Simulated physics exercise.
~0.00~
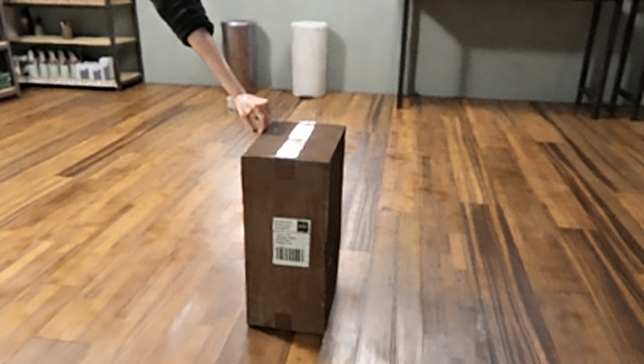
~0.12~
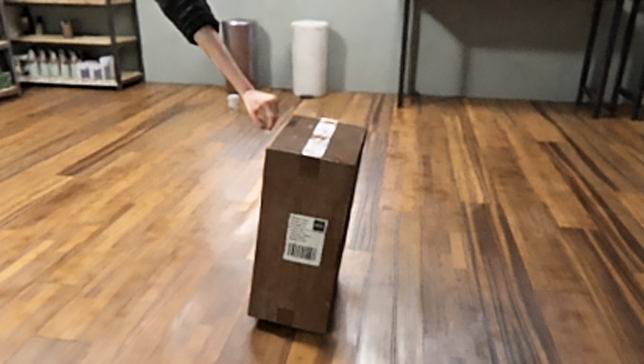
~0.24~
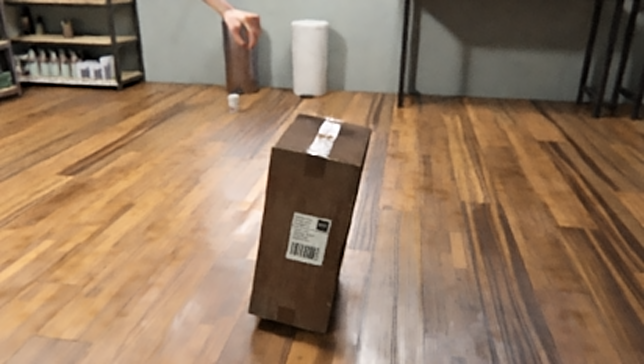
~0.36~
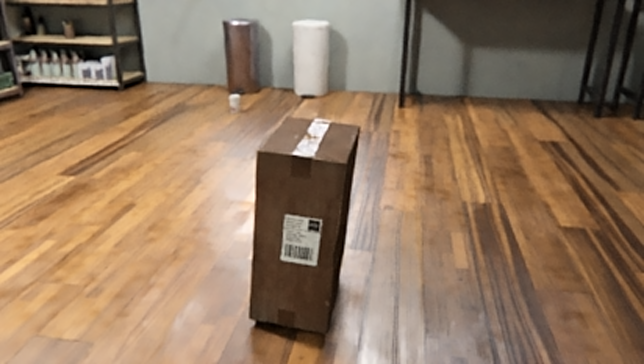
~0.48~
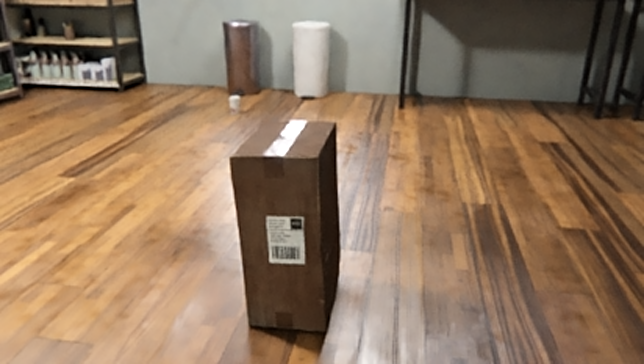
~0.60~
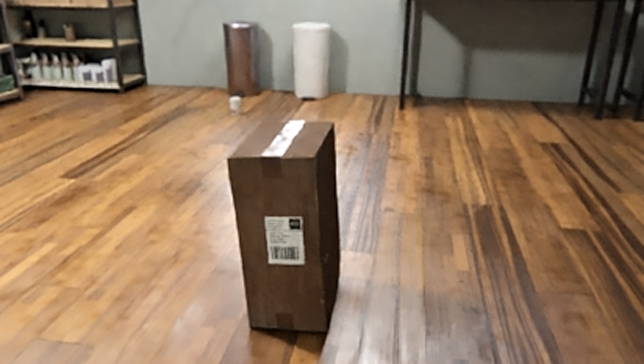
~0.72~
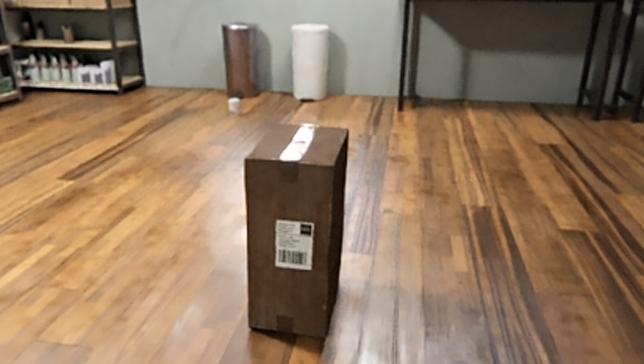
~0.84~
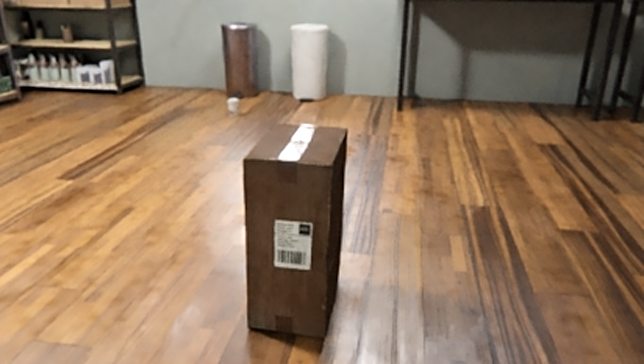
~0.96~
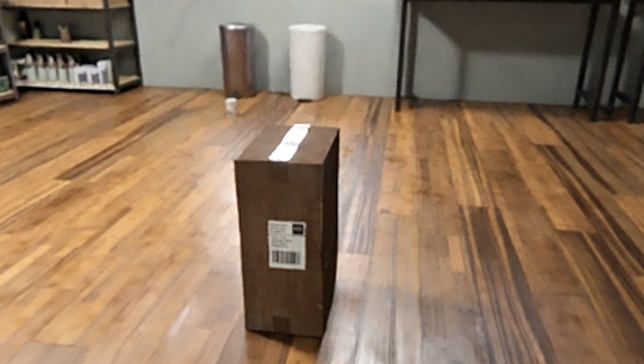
A hand nudged the top of a tall brown box standing on a wooden floor, tipping it to the right, then drew back out of view. The box rocked back to the left, wobbled a little and settled upright on its base.
